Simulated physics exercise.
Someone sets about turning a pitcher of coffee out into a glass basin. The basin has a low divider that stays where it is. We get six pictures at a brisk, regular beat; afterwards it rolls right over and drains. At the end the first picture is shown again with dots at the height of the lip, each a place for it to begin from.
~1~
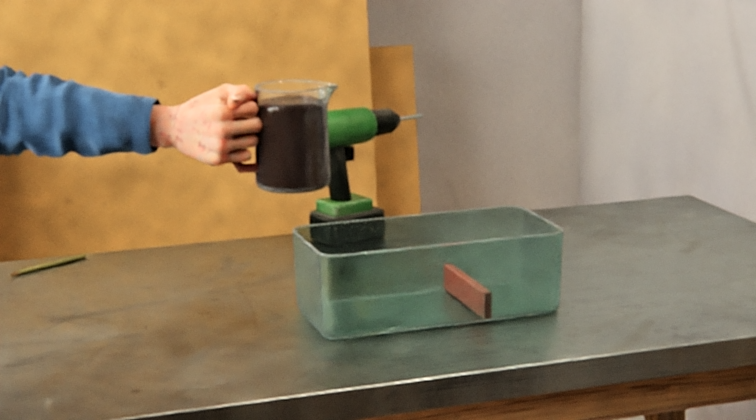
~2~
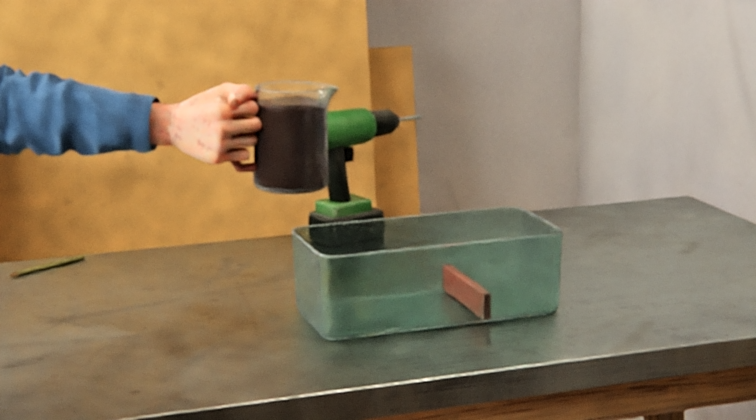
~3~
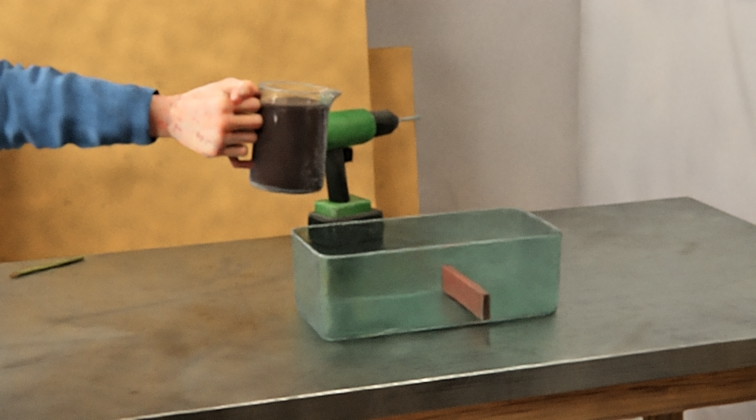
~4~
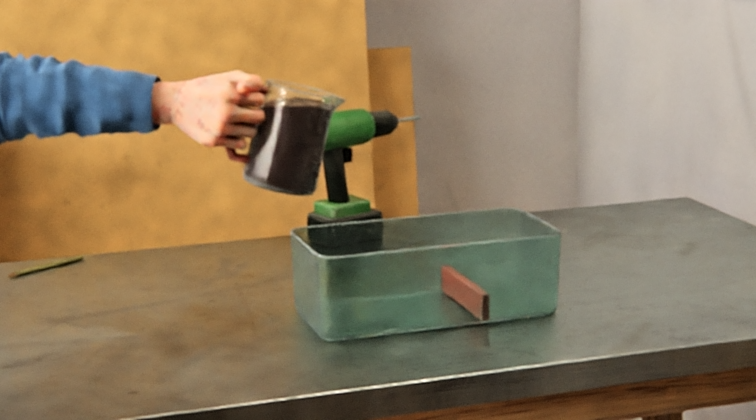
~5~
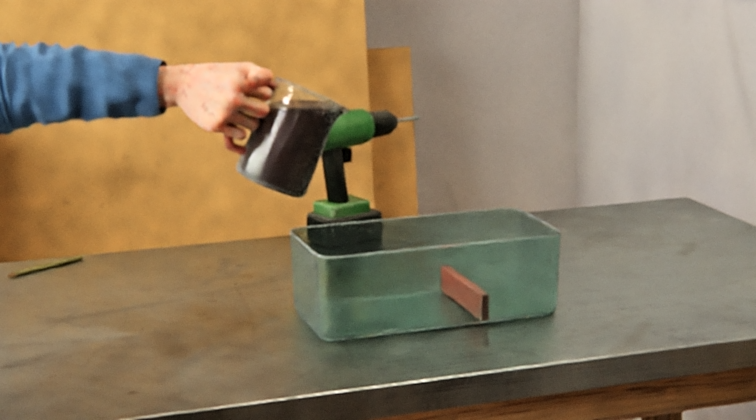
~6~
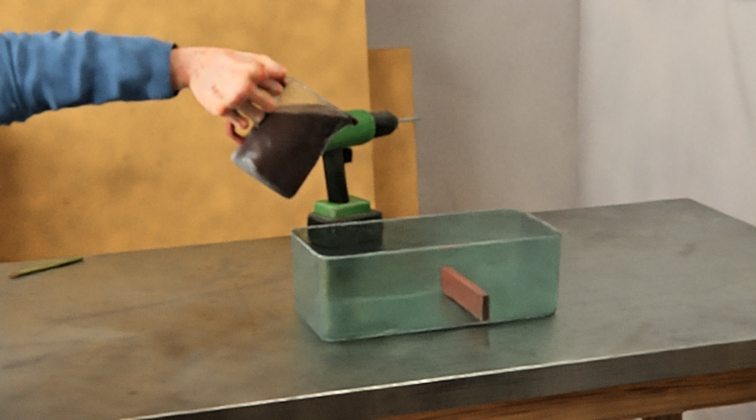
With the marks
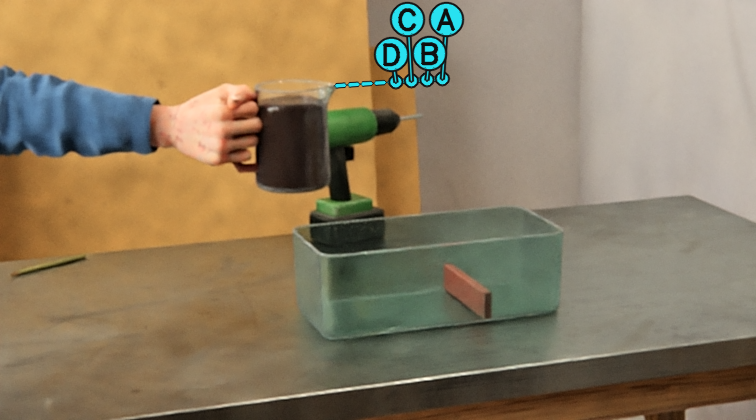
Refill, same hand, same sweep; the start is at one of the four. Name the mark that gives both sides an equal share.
C beats the others.
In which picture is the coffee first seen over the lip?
Picture 6.
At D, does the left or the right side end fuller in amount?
The left one.
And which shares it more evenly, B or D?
That would be B.
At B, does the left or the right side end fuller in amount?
The right side.
In cyan, A at (442, 78); B at (426, 79); C at (411, 80); D at (395, 81).
If A is chosen, about 17 % ends left of the wall and 78 % right of it; 5 % is lost outside.
If B is chosen, about 24 % ends left of the wall and 74 % right of it.
If C is chosen, about 55 % ends left of the wall and 44 % right of it.
If D is chosen, about 82 % ends left of the wall and 11 % right of it; 7 % is lost outside.
